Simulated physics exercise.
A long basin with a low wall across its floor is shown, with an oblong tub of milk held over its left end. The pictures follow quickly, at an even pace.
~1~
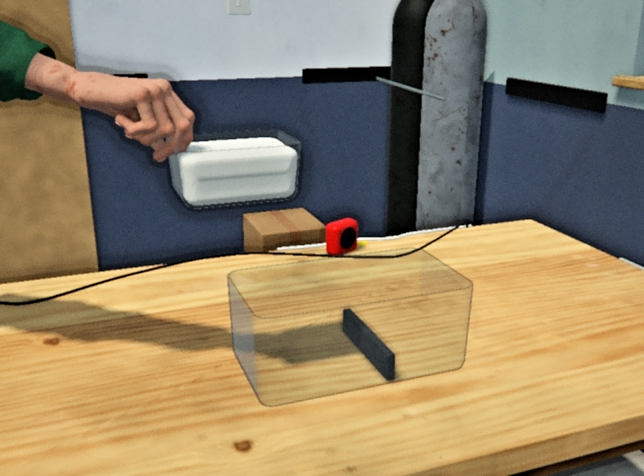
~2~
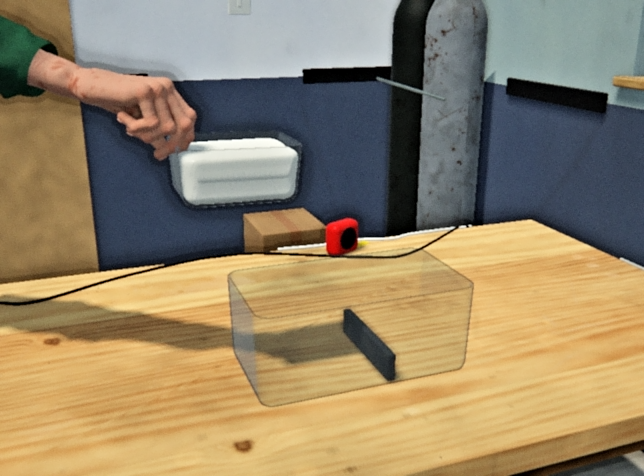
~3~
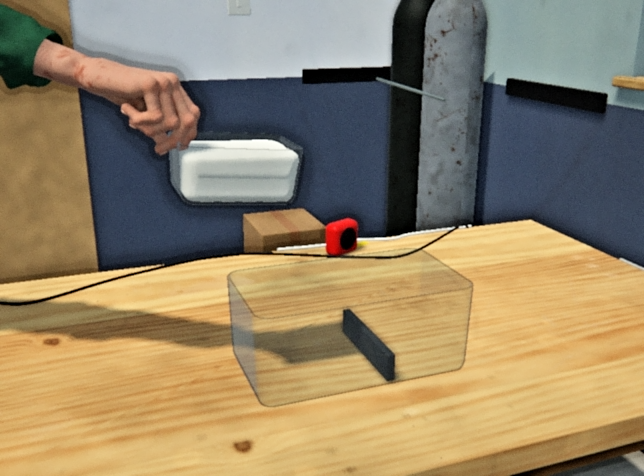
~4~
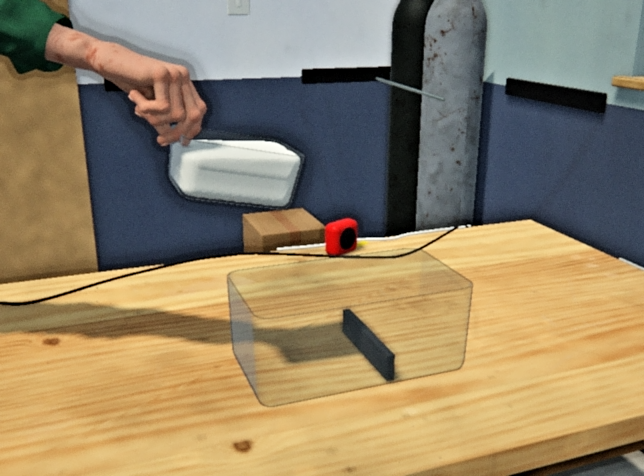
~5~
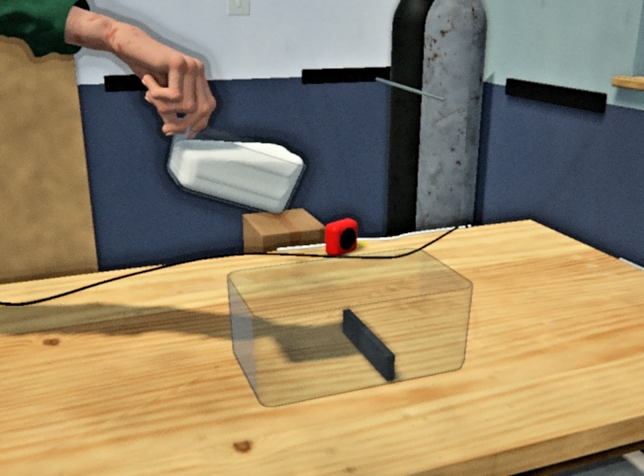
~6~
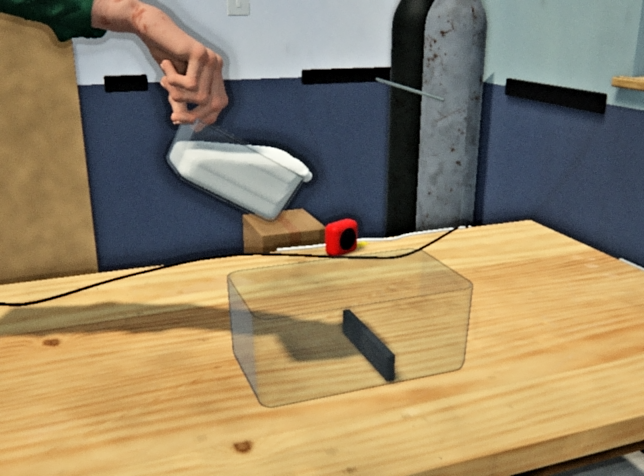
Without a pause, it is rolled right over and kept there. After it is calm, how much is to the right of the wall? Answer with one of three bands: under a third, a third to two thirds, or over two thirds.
Under a third.
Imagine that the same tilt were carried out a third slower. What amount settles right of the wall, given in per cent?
Something like 10 percent.
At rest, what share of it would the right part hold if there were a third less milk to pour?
10 %.
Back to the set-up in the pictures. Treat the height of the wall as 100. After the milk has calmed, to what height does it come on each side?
Levels: Left around 60 per cent, right around 10 per cent.
A moment on, the oblong tub is tipped on its side and 18 per cent is still to pour, 29 is left of the wall and 0 right of it.
Next, the oblong tub is tipped on its side and 4 per cent is still to pour, 88 is left of the wall and 2 right of it.
Then the oblong tub is tipped on its side and 1 per cent is still to pour, 88 is left of the wall and 8 right of it.
Later the oblong tub is tipped on its side and 0 per cent is still to pour, 89 is left of the wall and 9 right of it.
Finally, 88 per cent lies left of the wall, 9 right of it and 2 outside.
